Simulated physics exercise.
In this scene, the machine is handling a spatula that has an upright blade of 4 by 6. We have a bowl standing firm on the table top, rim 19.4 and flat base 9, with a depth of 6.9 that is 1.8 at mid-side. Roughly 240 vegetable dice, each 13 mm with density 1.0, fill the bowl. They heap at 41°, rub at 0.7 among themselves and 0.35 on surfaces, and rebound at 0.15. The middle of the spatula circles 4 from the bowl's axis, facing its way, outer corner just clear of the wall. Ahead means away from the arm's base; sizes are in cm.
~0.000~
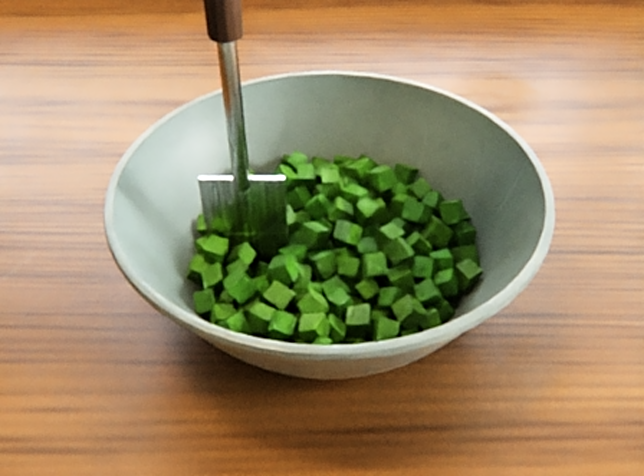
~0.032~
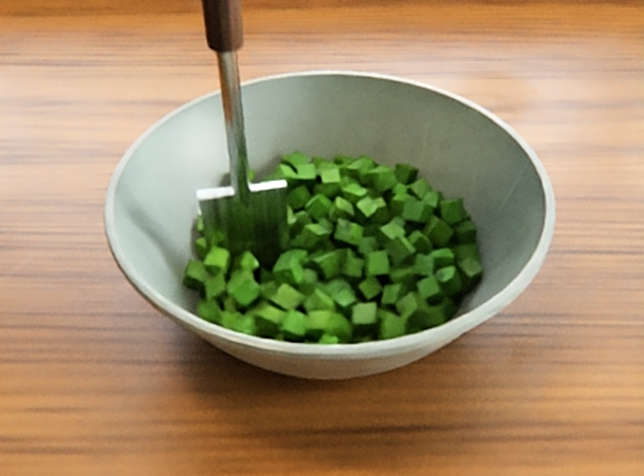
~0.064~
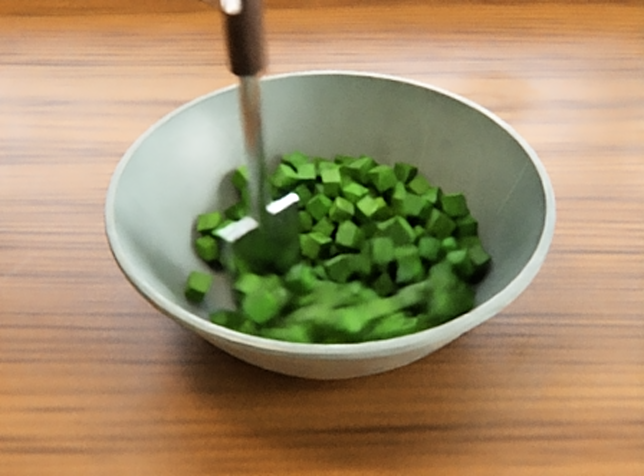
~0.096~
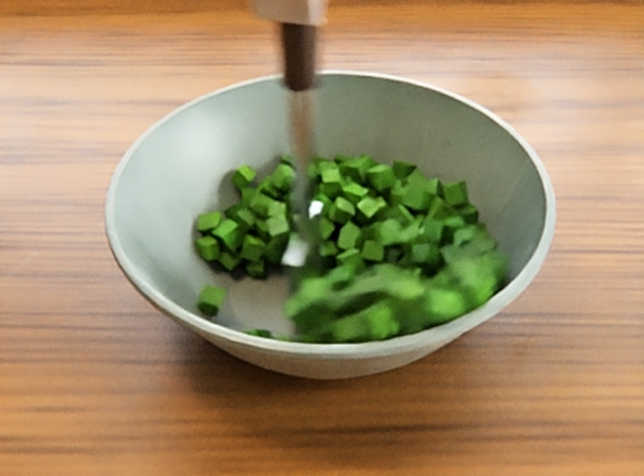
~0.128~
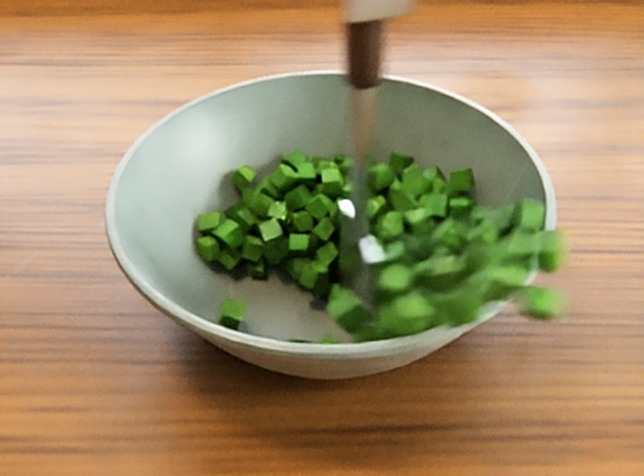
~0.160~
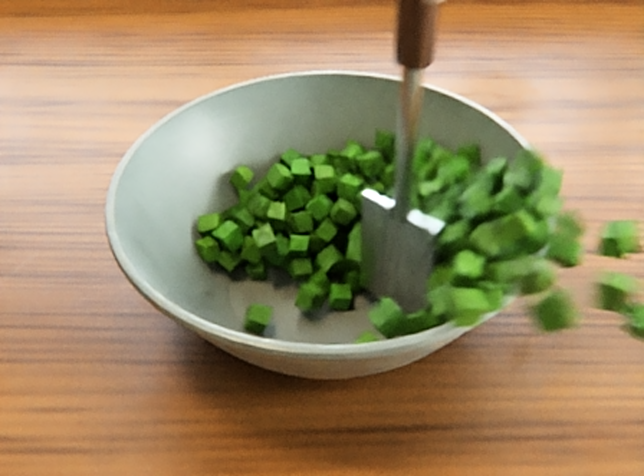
On a wooden table top with horizontal grain, seen from above at an angle by a still camera, a pale grey-green bowl stands near the centre. It holds a heap of green vegetable cubes, with an upright metal spatula on a brown handle dipped in at the left. The spatula sweeps along the near side to the right, turning and pushing cubes up the right wall, and several fly out over the rim.
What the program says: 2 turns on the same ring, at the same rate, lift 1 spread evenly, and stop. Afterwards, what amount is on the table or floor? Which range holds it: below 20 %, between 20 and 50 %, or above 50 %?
It lies between 20 and 50 %.
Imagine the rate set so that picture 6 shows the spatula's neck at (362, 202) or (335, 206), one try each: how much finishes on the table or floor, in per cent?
It comes to close to 25 per cent and close to 20 per cent.
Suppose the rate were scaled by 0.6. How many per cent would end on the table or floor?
It would come to around 20 percent.
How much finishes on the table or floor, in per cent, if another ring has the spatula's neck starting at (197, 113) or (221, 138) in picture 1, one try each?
Near 40 and 50 in a hundred, one try each.
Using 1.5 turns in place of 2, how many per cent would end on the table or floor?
Estimate: Near 35 %.
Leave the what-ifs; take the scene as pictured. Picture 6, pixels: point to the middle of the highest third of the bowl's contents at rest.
Centre of top third: Approx. (258, 309).
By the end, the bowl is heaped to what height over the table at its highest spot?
6.5 cm, roughly.
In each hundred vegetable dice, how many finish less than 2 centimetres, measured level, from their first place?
Roughly 5 percent of the load.
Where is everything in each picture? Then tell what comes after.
In the first frame, spatula neck at (238, 151), 0° round; upper third of the load around (347, 233), from x 200 to 465, top at y 165; 238 in the bowl.
In the second frame, spatula neck at (239, 162), 13° round; upper third of the load around (341, 236), from x 195 to 470, top at y 165.
In the third frame, spatula neck at (259, 188), 44° round; upper third of the load around (364, 271), from x 195 to 475, top at y 165.
In the fourth frame, spatula neck at (304, 204), 77° round; upper third of the load around (399, 279), from x 210 to 495, top at y 165.
In the fifth frame, spatula neck at (360, 202), 109° round; upper third of the load around (441, 256), from x 210 to 550, top at y 165; 233 in the bowl, 5 in flight or on the tool.
In the sixth frame, spatula neck at (403, 182), 141° round; upper third of the load around (476, 226), from x 210 to 645, top at y 140; 229 in the bowl, 9 in flight or on the tool.
After 0.38 s, 5° round, highest piece 10 above the table; 170 in the bowl, 37 on the table or floor, 31 in flight or on the tool.
After 0.60 s, 228° round, highest piece 8 above the table; 152 in the bowl, 84 on the table or floor, 2 in flight or on the tool.
After 0.91 s, 0° round, highest piece 6 above the table; 150 in the bowl, 88 on the table or floor.
After 1.61 s, 0° round, highest piece 6 above the table; 150 in the bowl, 88 on the table or floor.
At rest, 150 in the bowl, 88 on the table or floor. That is 37 % on the table or floor.
